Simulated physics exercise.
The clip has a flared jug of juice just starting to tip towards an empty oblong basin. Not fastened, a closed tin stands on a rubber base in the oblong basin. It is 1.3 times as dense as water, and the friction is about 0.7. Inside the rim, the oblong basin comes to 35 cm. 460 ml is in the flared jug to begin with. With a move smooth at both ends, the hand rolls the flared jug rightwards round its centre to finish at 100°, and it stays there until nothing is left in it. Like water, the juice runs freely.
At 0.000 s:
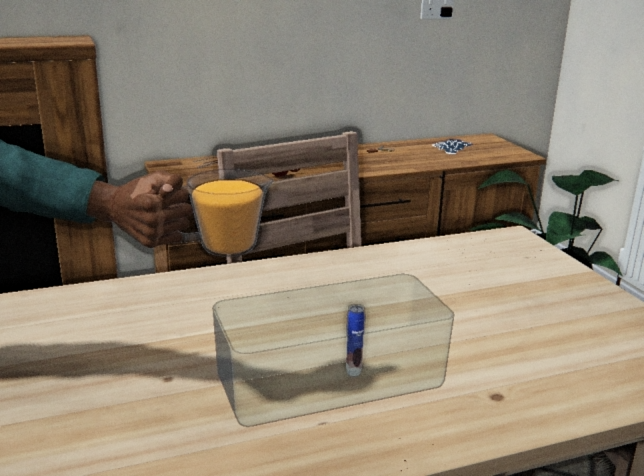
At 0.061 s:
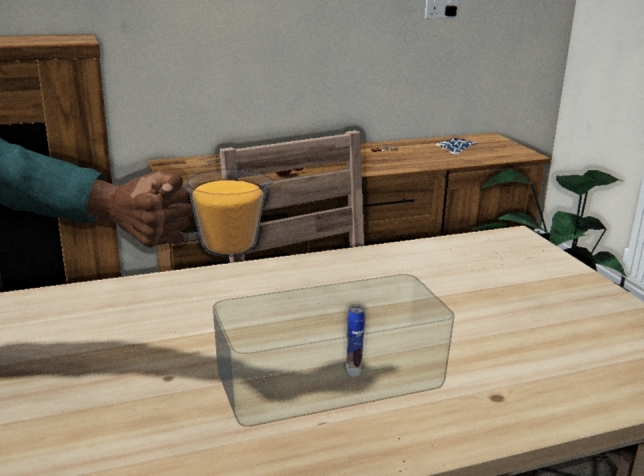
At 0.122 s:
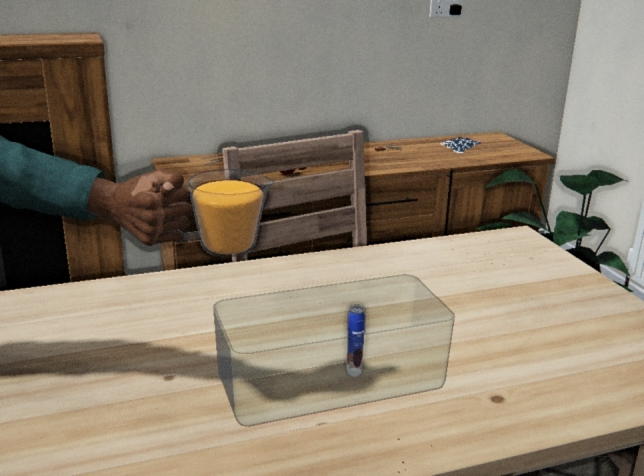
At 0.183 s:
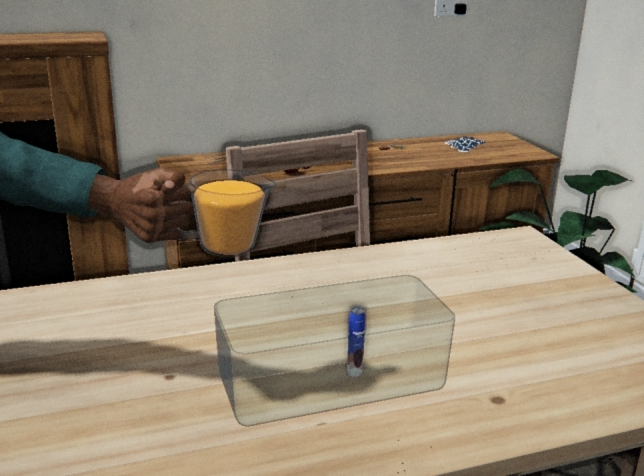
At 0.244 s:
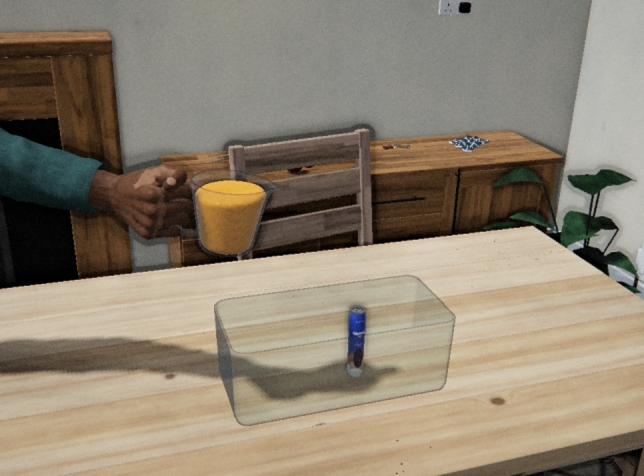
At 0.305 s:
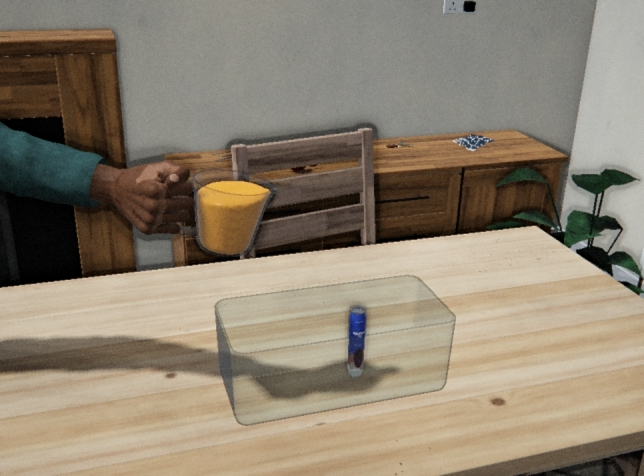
Above a clear basin on a wooden table, a hand slightly tilts a juice jug rightwards.
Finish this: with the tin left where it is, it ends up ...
It ends up standing.
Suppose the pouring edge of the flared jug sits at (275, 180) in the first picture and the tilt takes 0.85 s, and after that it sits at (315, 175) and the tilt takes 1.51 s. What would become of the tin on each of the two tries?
Trial 1 - tin stays standing; trial 2 - tin tips.
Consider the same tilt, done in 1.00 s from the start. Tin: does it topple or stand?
The tin stays balanced.
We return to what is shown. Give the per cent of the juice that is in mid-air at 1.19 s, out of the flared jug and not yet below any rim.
In-air share: About 20 %.
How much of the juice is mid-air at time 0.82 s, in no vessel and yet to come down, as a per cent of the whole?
I'd say close to 20 per cent.
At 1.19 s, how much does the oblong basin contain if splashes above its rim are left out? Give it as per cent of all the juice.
The share is close to 60 percent.
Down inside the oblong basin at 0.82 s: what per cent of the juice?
7 %, more or less.
After 0.82 s the tilt is 56° and 74 per cent is still to pour; the tin stands where it began.
After 1.19 s the tilt is 89° and 19 per cent is still to pour; the tin stands where it began.
After 1.58 s the tilt is 100° and 0 per cent is still to pour; the tin stands where it began.
After 2.01 s the tilt is 100° and 0 per cent is still to pour; the tin stands where it began.
In the end the tin stands where it began.
